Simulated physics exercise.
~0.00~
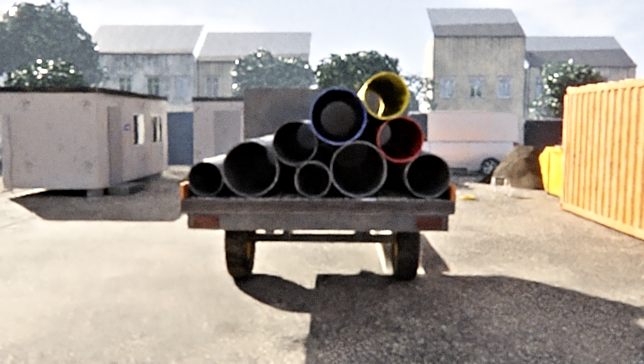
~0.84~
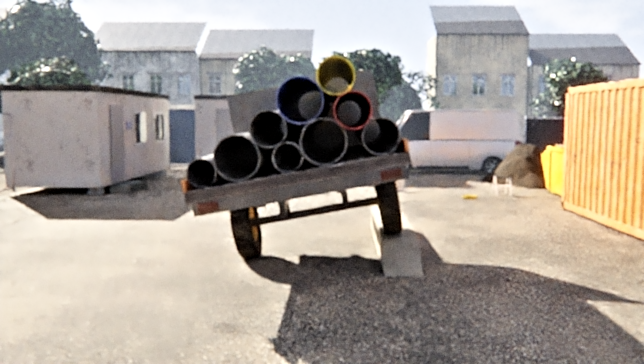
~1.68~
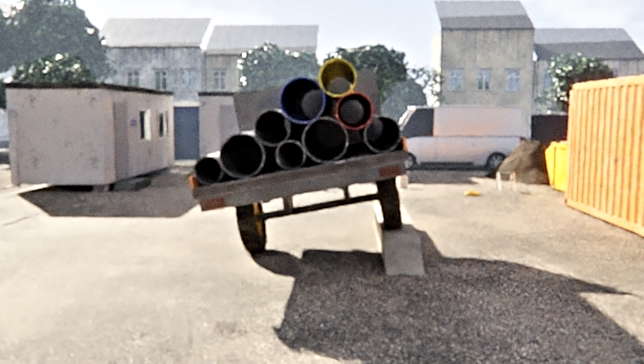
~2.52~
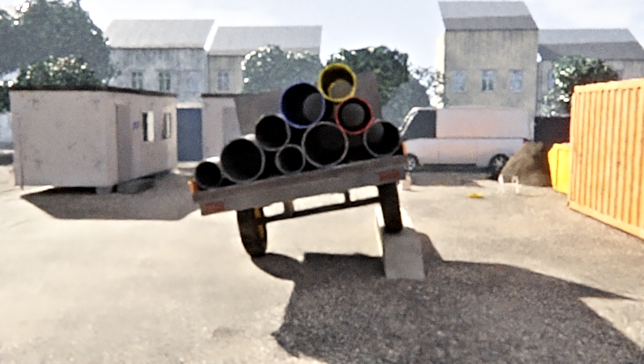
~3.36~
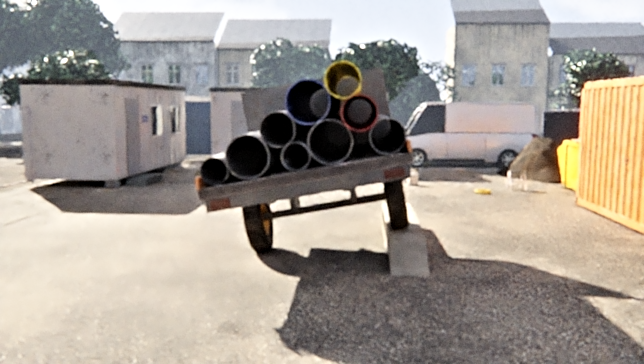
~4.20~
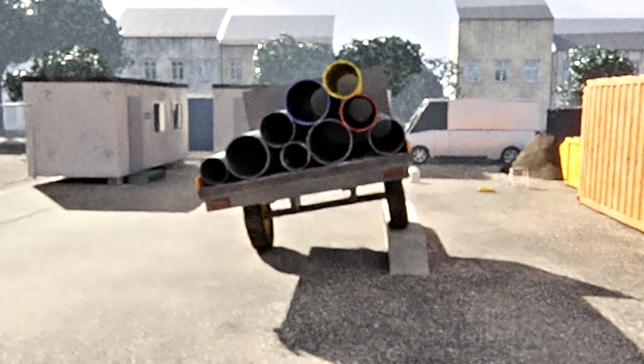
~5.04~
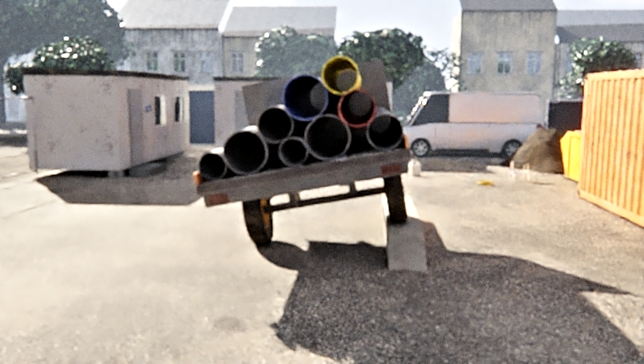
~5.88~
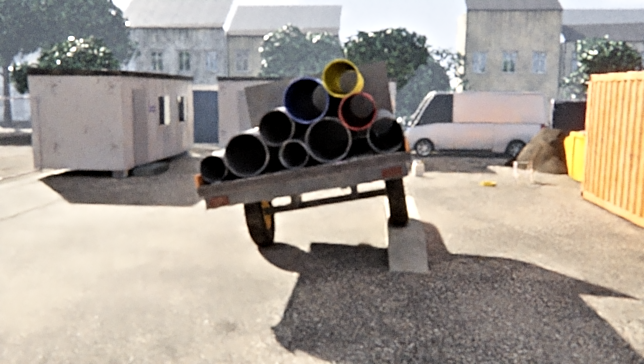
In a sunlit yard with pale cabins, a white van and an orange container, a flat trailer stands seen from behind, carrying a stack of hollow pipes with their open ends facing the viewer. Most are dark, with blue, yellow and red ones higher up. The trailer moves on until its right wheel climbs onto a raised slab, tilting the deck down to the left. The pipes shift slightly with it but stay piled together. The trailer then stays tipped on the slab as the view drifts gently sideways, and every pipe, including the three coloured ones, remains aboard.
